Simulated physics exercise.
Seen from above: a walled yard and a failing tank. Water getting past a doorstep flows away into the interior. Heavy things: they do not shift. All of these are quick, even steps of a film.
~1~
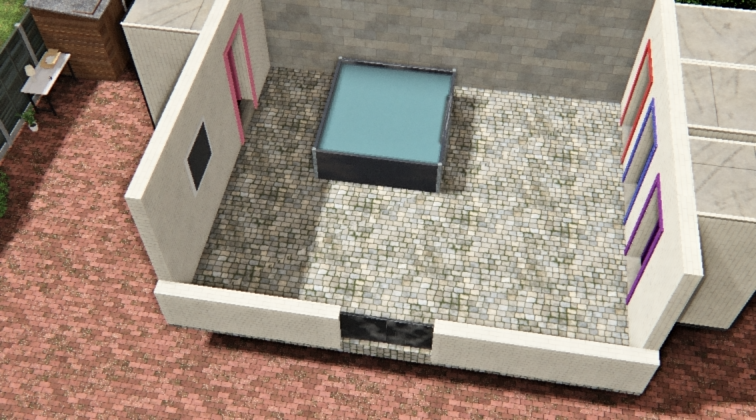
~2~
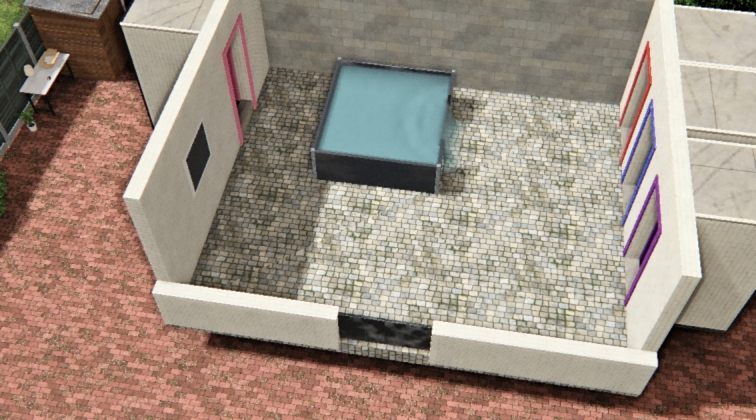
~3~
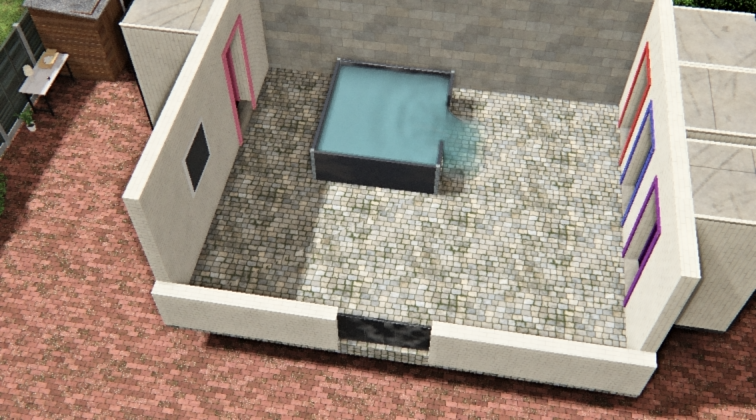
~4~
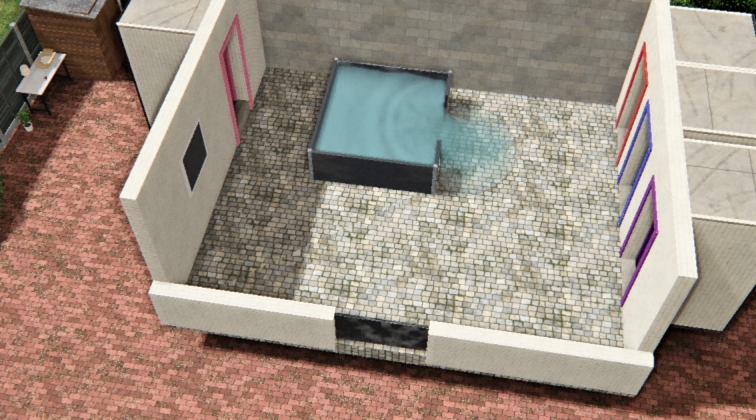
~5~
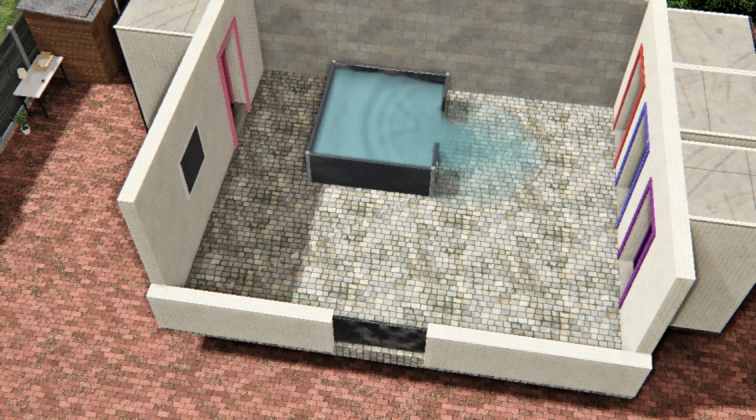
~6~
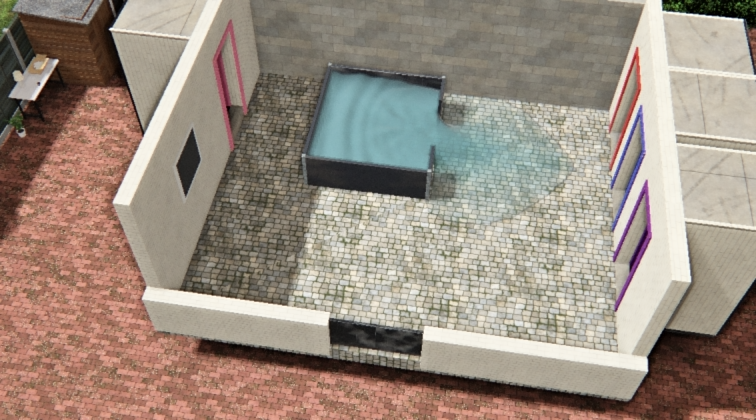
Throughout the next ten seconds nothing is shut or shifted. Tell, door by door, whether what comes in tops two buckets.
One by one: Pink door: No more than two buckets, red door: More than two buckets, blue door: More than two buckets, purple door: More than two buckets.
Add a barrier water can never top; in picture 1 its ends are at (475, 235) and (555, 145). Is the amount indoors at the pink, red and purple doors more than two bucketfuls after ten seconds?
Door by door, the pink door stays shy of it, the red door tops the mark and the purple door stays shy of it.
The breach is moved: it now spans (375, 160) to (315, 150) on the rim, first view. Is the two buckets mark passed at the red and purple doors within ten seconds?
Red: Under the line; purple: Over the line.
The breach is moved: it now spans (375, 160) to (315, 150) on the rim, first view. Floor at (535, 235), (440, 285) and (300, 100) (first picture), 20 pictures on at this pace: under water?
Going in your order, I'd say still bare, then drenched, then still bare.
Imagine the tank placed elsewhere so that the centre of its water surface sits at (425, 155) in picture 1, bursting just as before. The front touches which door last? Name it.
It's the pink-painted one that is reached last.
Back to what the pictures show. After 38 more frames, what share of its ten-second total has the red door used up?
It should be near 85 percent of the ten-second total.
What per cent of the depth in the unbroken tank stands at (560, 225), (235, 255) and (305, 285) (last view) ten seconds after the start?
First spot roughly 10 %, second 6 %, third 4 %.
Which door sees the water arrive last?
That would be the pink-painted one.
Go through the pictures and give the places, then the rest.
Still water in the water tank at (387, 112), in the first frame.
Water pours out at (443, 135) and has run to (450, 171), in the second frame.
Water pours out at (442, 137) and has run to (478, 170), in the third frame.
The front is at (511, 162), out from the gap at (440, 138), in the fourth frame.
Water pours out at (437, 140) and has run to (541, 150), in the fifth frame.
The front is at (567, 170), out from the gap at (434, 142), in the sixth frame.
A moment on, water covers 30 % of the floor; the pink door not reached, the red door over two buckets in, the blue door under two buckets in, the purple door not reached.
Next, water covers 35 % of the floor; the pink door not reached, the red door far over two buckets in, the blue door far over two buckets in, the purple door under two buckets in.
Then, water covers 40 % of the floor; the pink door not reached, the red door far over two buckets in, the blue door far over two buckets in, the purple door over two buckets in.
Later, water covers 55 % of the floor; the pink door not reached, the red door far over two buckets in, the blue door far over two buckets in, the purple door over two buckets in.
In the end, water covers 95 % of the floor; the pink door wet at the sill, nothing in, the red door far over two buckets in, the blue door far over two buckets in, the purple door far over two buckets in.
